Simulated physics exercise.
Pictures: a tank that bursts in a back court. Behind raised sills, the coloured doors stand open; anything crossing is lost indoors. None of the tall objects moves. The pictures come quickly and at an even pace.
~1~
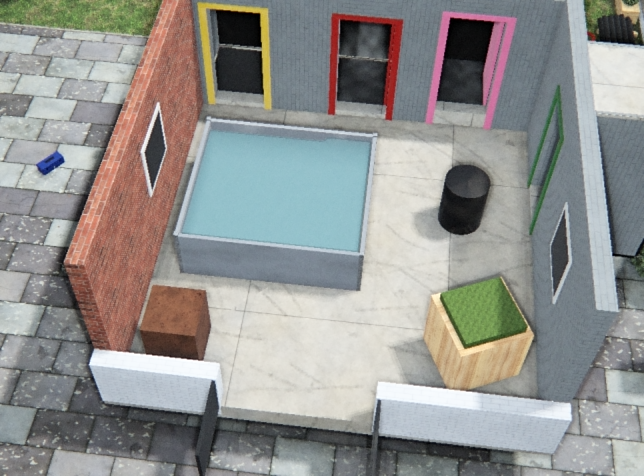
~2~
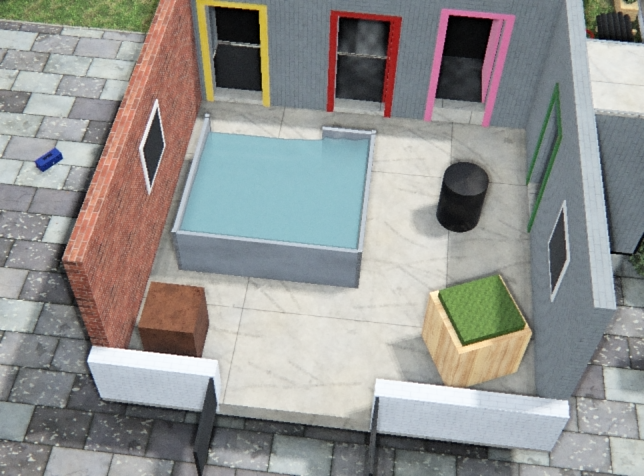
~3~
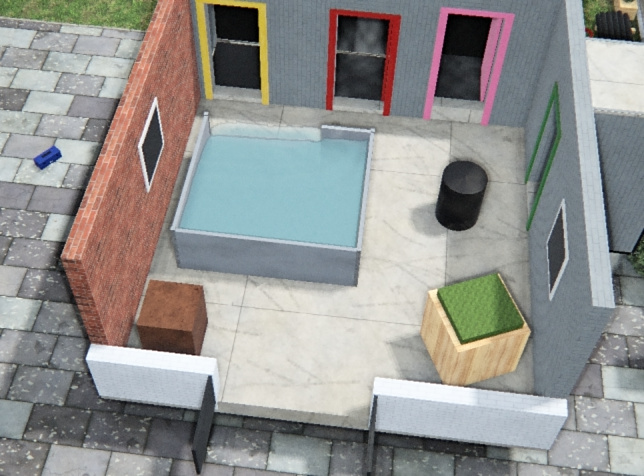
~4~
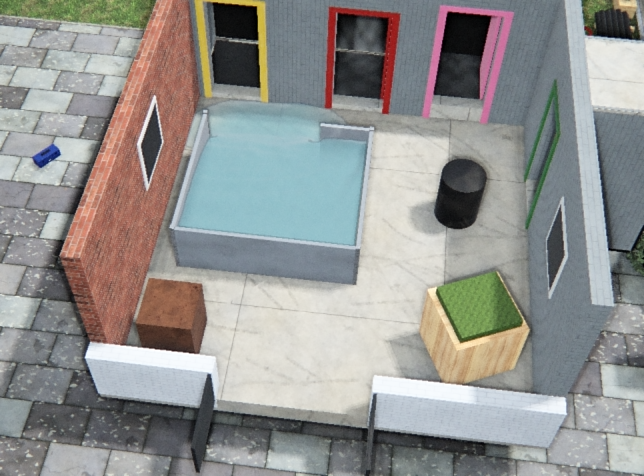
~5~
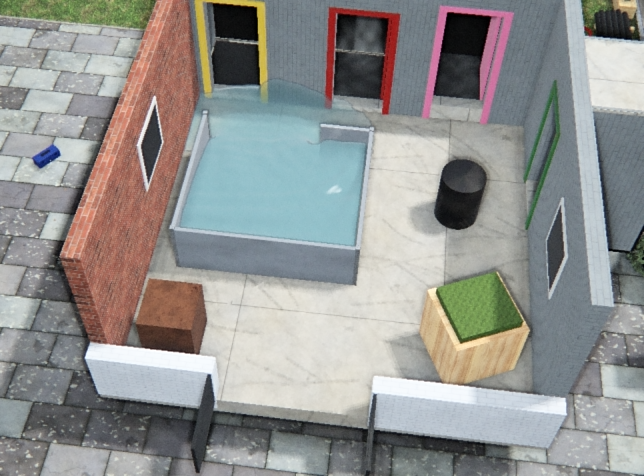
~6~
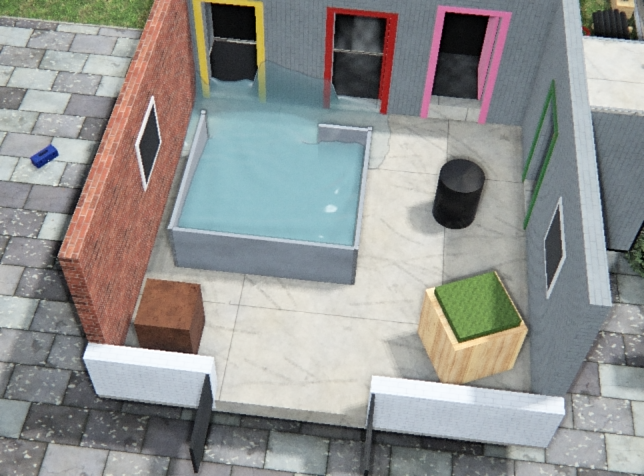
Water lies still in a grey, open-topped tank in a walled court, then starts pouring out through a gap in the far side. A clear sheet rises behind the tank and spreads rightward in front of the yellow and red doorways, while pale ripples appear on the surface still inside.
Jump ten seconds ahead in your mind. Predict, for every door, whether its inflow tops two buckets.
Green door: Tops two buckets; yellow door: Tops two buckets; red door: Tops two buckets; pink door: Does not top two buckets.
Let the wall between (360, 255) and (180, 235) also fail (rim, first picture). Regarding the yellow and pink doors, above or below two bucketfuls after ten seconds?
So here's how it goes: Yellow runs over, while pink stays within bounds.
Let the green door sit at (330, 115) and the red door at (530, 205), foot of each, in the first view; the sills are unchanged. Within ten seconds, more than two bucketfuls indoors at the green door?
In short: Green door is over.
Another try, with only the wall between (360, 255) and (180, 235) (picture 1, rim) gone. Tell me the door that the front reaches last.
Answer: The door marked pink.
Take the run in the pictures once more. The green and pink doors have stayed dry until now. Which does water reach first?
That would be the one in pink, ahead of the rest.
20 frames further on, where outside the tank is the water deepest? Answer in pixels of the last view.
I'd mark about pixel (120, 361).
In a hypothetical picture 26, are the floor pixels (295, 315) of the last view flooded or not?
That spot would be not wet.
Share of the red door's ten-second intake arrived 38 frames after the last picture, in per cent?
Share by then: About 95 in a hundred.
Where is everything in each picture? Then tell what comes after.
In the first picture, the open tank at (281, 186) is whole and still.
In the second picture, water pours out on the open tank's far side and has run to a hidden place.
In the third picture, water pours out on the open tank's far side and has run to a hidden place.
In the fourth picture, water pours out on the open tank's far side and has run to (194, 118).
In the fifth picture, water pours out on the open tank's far side and has run to (360, 113).
In the sixth picture, the front is at (385, 115), out from the gap on the open tank's far side.
A moment on, water covers 20 % of the floor; the green door not reached, the yellow door far over two buckets in, the red door over two buckets in, the pink door wet at the sill, nothing in.
Next, water covers 40 % of the floor; the green door not reached, the yellow door far over two buckets in, the red door over two buckets in, the pink door wet at the sill, nothing in.
Then, water covers 60 % of the floor; the green door over two buckets in, the yellow door far over two buckets in, the red door far over two buckets in, the pink door wet at the sill, nothing in.
Later, water covers 95 % of the floor; the green door far over two buckets in, the yellow door far over two buckets in, the red door far over two buckets in, the pink door wet at the sill, nothing in.
In the end, water covers 100 % of the floor; the green door far over two buckets in, the yellow door far over two buckets in, the red door far over two buckets in, the pink door wet at the sill, nothing in.
